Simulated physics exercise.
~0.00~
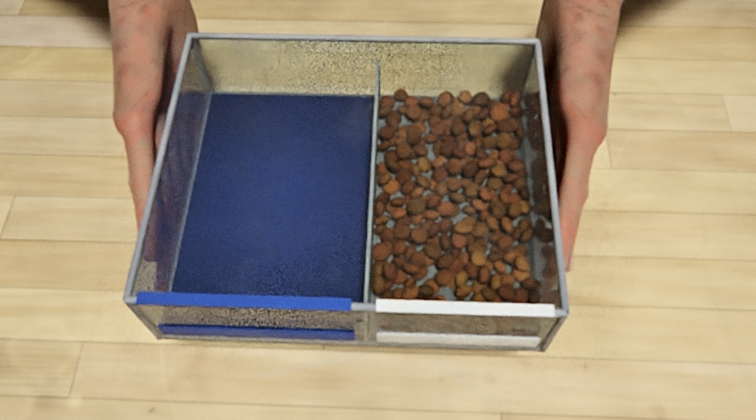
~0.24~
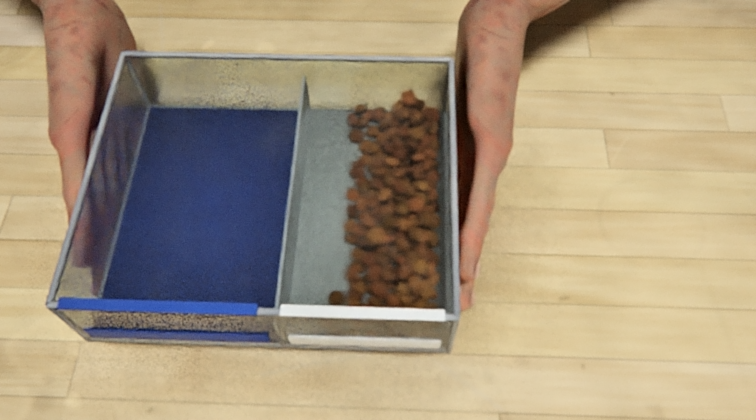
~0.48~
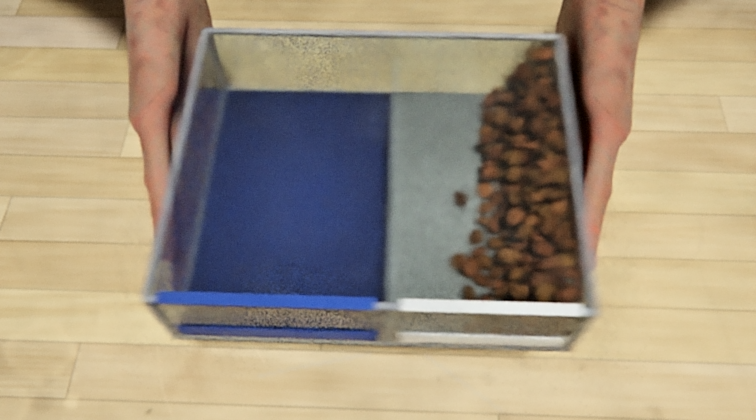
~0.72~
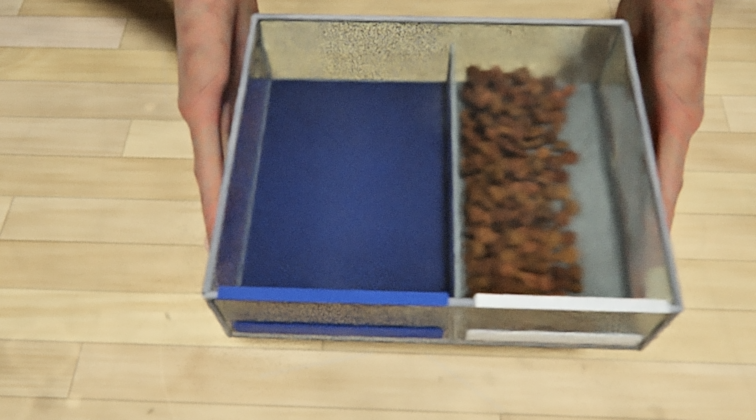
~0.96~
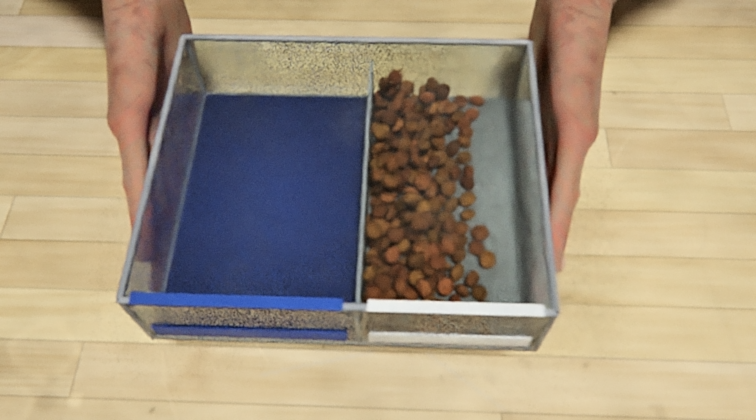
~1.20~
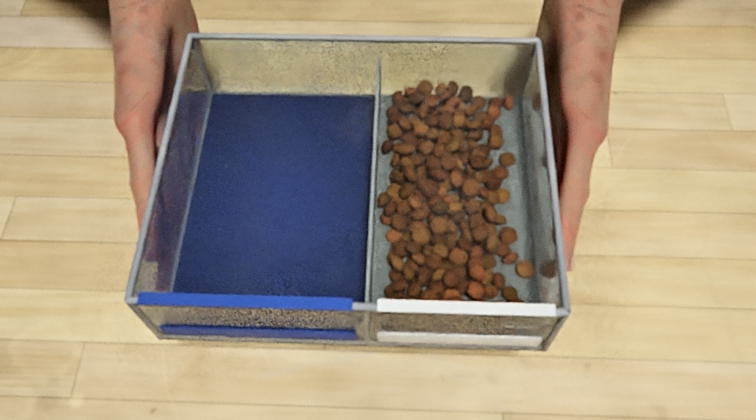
In this clip, two hands hold a clear-lidded box with a blue section and a white section, shaking it left and right so the brown kibble slides from side to side. At the end, all the kibble remains in the right, white section, and the blue one stays empty.
